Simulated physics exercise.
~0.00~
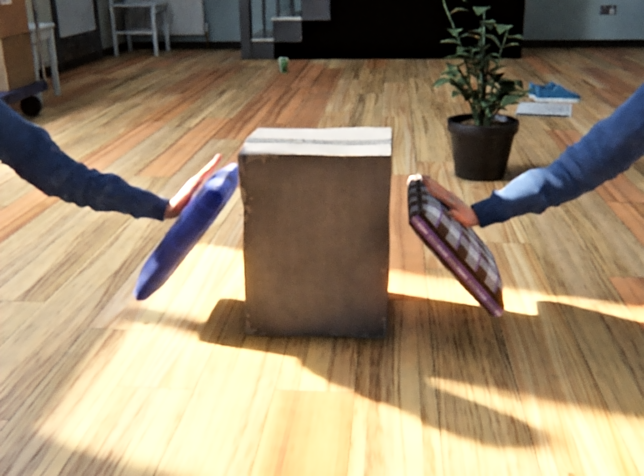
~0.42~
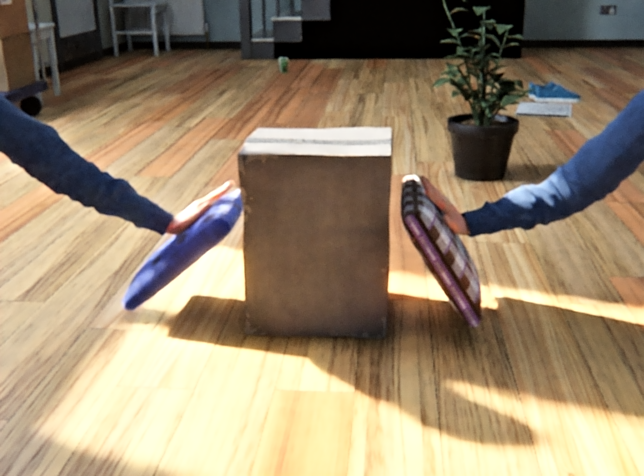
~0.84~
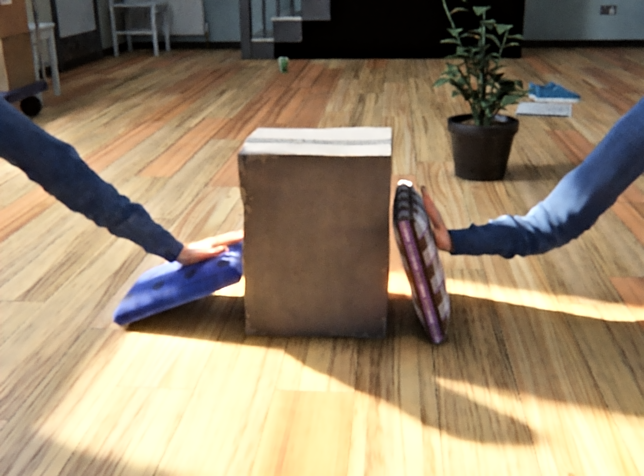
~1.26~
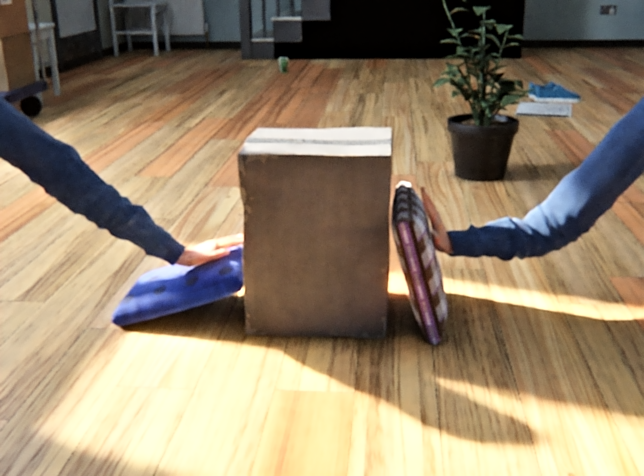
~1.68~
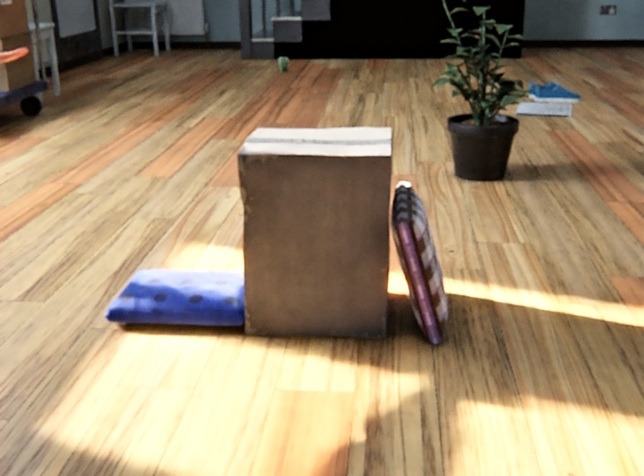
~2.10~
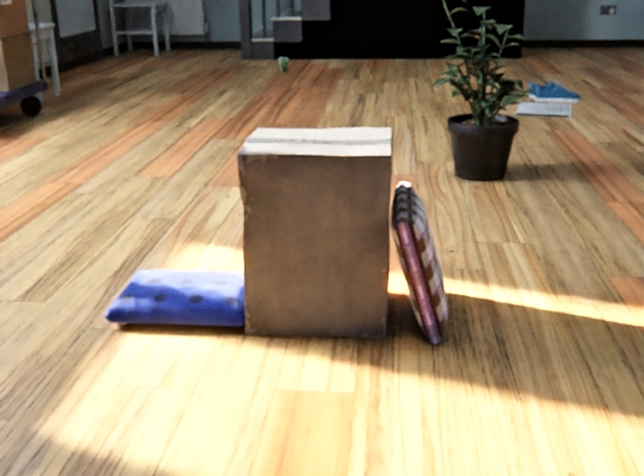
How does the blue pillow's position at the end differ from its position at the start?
At the start the blue pillow is held up at a steep slant by a hand to the left of the box, and at the end it is lower down, lying flat on the floor beside the box's left side.
